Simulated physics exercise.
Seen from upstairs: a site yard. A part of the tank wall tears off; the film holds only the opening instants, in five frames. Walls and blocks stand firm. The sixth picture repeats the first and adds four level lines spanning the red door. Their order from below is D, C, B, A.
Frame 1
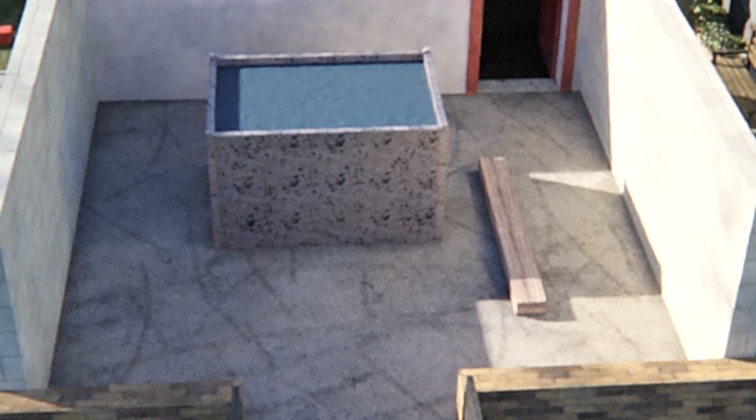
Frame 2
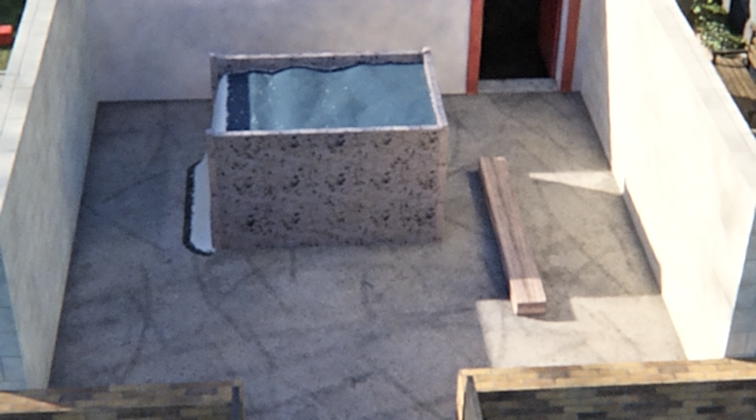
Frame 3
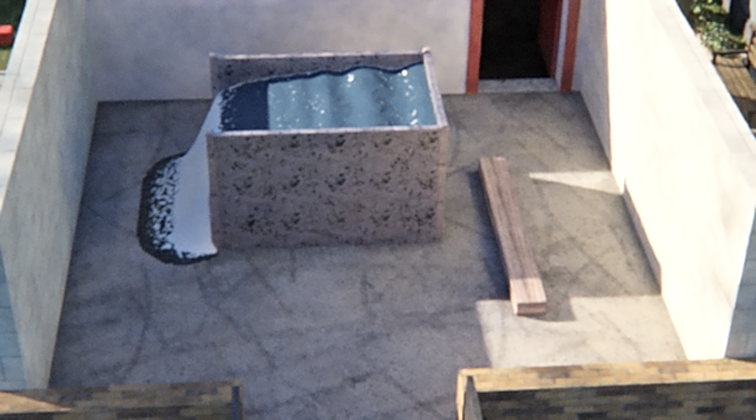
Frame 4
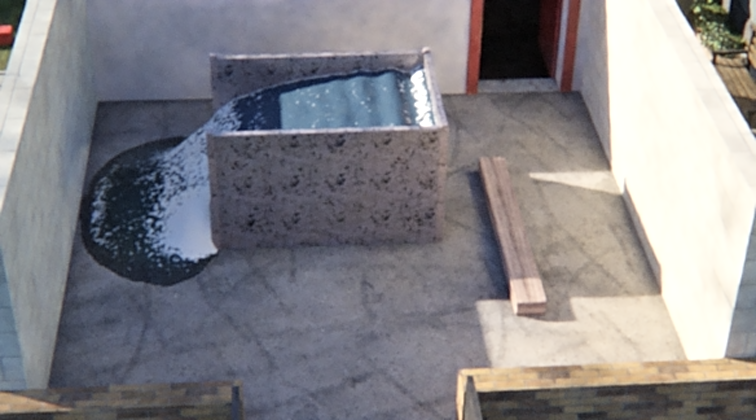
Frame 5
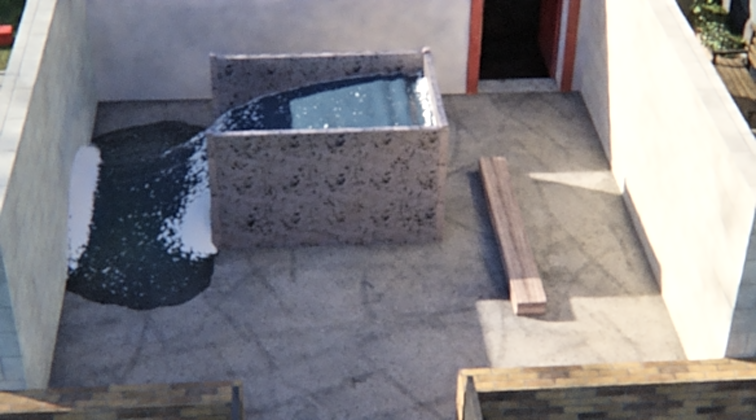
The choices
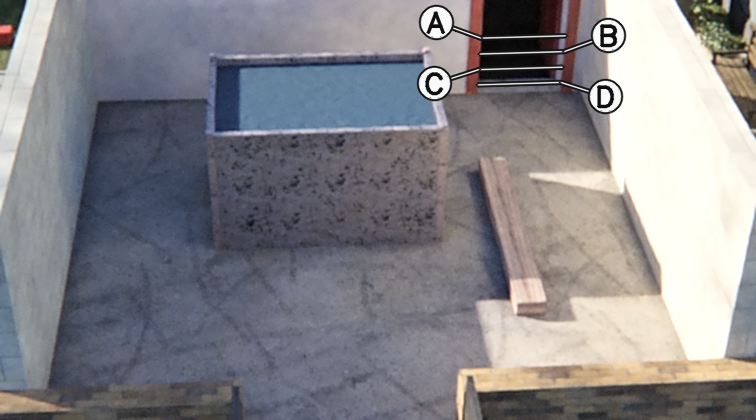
In a walled yard, water pours from the tank's left side and spreads across the ground.
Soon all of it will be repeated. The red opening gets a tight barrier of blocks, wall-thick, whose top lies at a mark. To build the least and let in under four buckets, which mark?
Choose C.
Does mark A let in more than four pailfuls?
No, not at all.
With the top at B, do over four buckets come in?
No, that is safe.
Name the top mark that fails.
D.
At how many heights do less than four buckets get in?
Three.
In white, A at (523, 36); B at (522, 52); C at (520, 68); D at (519, 83); from the bottom up D, C, B, A.
Choosing A, nothing gets over.
Choosing B, nothing gets over.
Choosing C, a splash gets over, under a bucket.
Choosing D, about 11 bucketfuls get in.
